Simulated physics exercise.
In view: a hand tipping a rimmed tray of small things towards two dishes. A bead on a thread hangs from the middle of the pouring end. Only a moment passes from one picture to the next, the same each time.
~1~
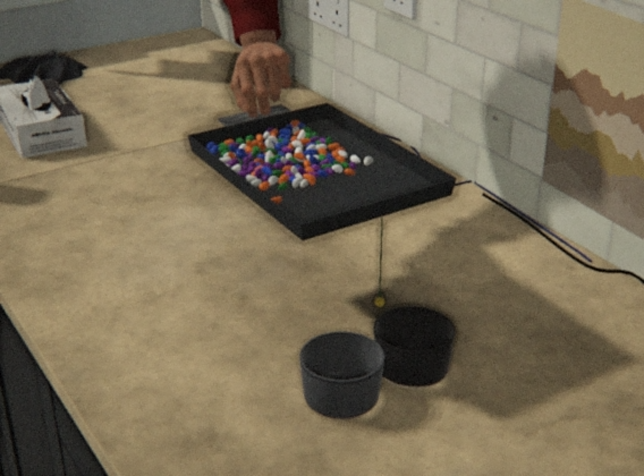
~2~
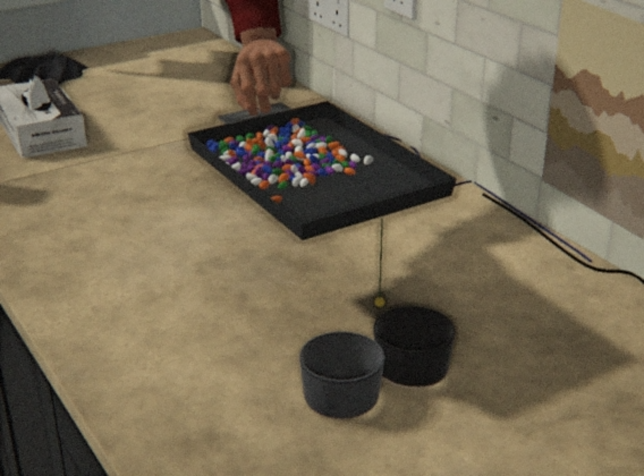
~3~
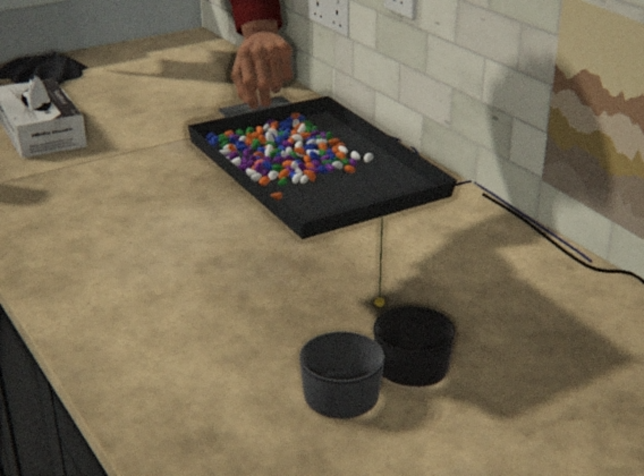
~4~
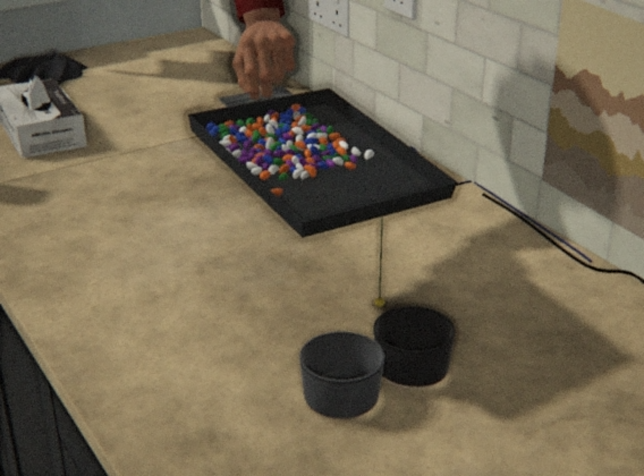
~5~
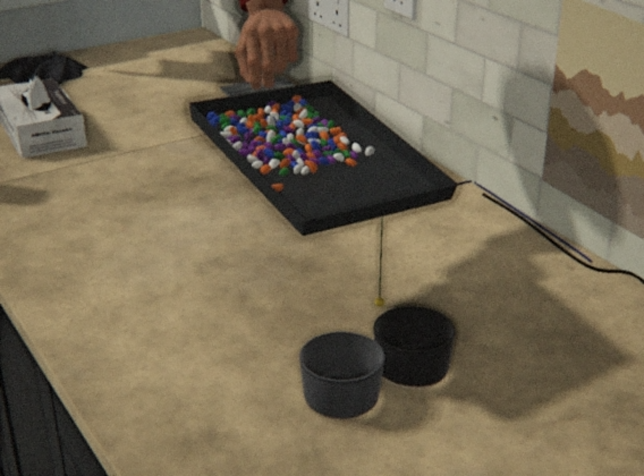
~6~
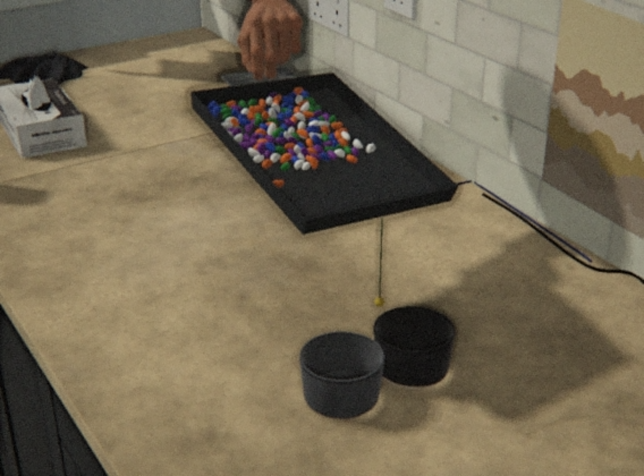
The clip shows a hand at the far end of a dark rimmed tray of small multicoloured pieces, gradually raising that end above a countertop, while the pieces stay bunched together and two dark dishes and a hanging bead remain still.
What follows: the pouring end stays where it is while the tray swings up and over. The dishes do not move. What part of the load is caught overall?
The two hold less than half of the load.
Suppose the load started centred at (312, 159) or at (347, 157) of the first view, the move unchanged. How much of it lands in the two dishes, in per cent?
In turn 30 and 20 in a hundred.
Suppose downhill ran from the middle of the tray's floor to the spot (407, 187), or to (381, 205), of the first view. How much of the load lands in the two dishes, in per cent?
The first gives 0 %, the second 60 %.
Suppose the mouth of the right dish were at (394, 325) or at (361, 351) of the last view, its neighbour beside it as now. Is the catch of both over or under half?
The first try: The smaller part. The second: Under half.
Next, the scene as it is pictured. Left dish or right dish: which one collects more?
It is the right one.
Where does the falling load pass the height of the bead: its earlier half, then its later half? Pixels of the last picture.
First near (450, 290), later near (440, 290).
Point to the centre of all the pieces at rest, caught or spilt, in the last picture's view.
Roughly at (451, 346).
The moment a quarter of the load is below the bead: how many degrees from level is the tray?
Around 105° of tilt.
Just after the last frame, tray tipped steeply; almost all on the tray; just a few in the right dish; just a few outside both; about a tenth in the air.
A moment on, tray tipped right over; the larger part on the tray; just a few in the left dish; just a few in the right dish; about a tenth outside both; about a tenth in the air.
Further on, tray tipped past a quarter turn; just a few in the left dish; roughly a quarter in the right dish; the larger part outside both.
When it is over, tray tipped past a quarter turn; just a few in the left dish; roughly a quarter in the right dish; the larger part outside both.
